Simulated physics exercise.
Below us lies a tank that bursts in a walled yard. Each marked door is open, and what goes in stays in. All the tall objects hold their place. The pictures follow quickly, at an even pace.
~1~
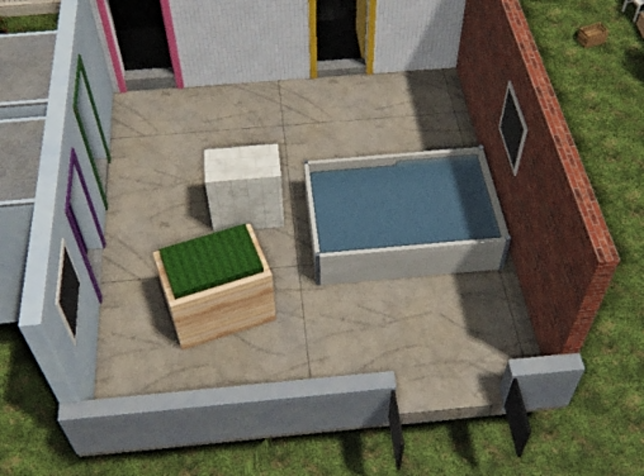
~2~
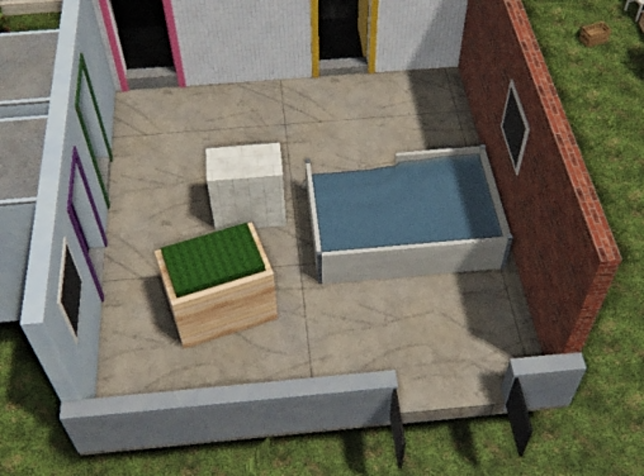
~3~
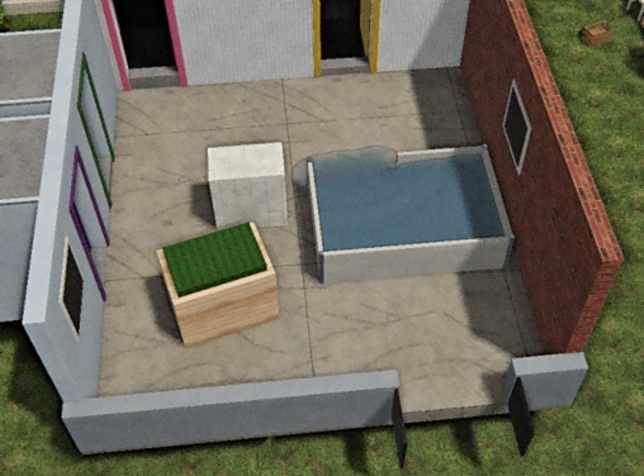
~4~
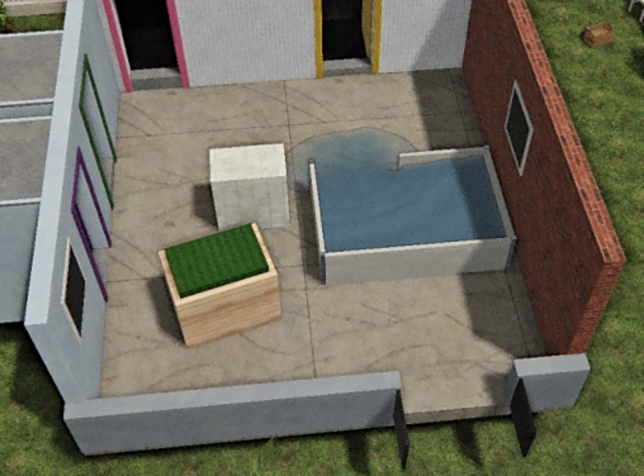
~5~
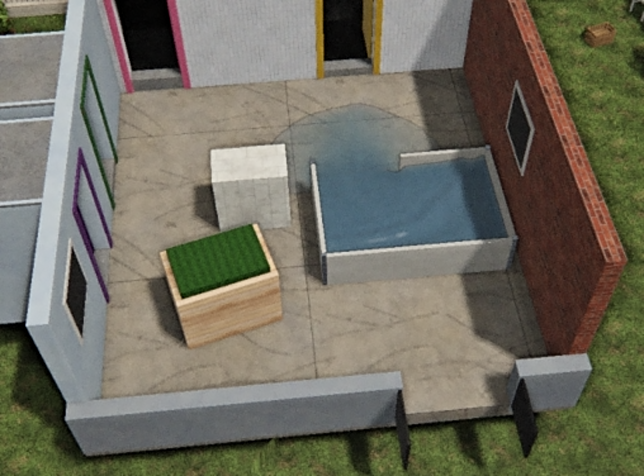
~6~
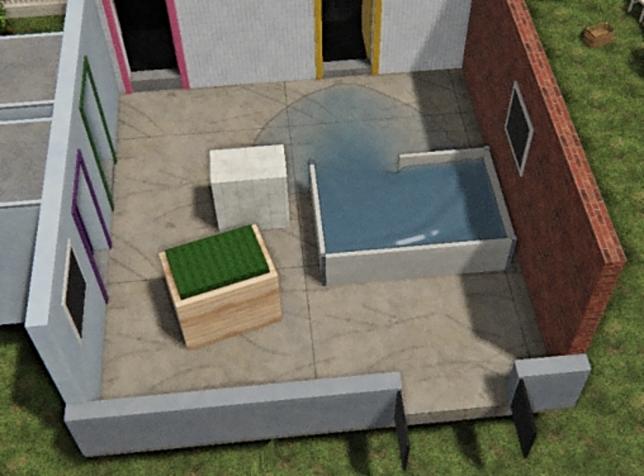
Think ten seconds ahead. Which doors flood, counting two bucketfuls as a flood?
One by one: The pink door holds within the limit; the yellow door floods; the green door holds within the limit; the purple door holds within the limit.
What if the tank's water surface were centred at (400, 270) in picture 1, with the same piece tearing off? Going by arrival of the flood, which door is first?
I say the door marked yellow.
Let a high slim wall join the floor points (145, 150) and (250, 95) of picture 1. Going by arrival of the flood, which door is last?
The door marked purple.
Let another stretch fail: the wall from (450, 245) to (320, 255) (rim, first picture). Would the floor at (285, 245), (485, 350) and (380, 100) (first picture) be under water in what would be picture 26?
As listed: Clear, flooded, free of water.
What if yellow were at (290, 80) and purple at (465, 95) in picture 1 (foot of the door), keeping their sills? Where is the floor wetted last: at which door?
I say the green door.
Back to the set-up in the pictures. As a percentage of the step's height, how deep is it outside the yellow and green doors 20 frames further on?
Near 120 and 50 in a hundred.
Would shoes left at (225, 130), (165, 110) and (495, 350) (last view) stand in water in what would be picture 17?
One after the other: Awash, flooded, dry.
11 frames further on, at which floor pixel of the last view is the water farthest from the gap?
Around (120, 93).
A moment on, water covers 30 % of the floor; the pink door not reached, the yellow door over two buckets in, the green door not reached, the purple door not reached.
Next, water covers 35 % of the floor; the pink door wet at the sill, nothing in, the yellow door far over two buckets in, the green door not reached, the purple door not reached.
Then, water covers 45 % of the floor; the pink door wet at the sill, nothing in, the yellow door far over two buckets in, the green door wet at the sill, nothing in, the purple door not reached.
Later, water covers 75 % of the floor; the pink door wet at the sill, nothing in, the yellow door far over two buckets in, the green door wet at the sill, nothing in, the purple door wet at the sill, nothing in.
In the end, water covers 95 % of the floor; the pink door wet at the sill, nothing in, the yellow door far over two buckets in, the green door wet at the sill, nothing in, the purple door under two buckets in.
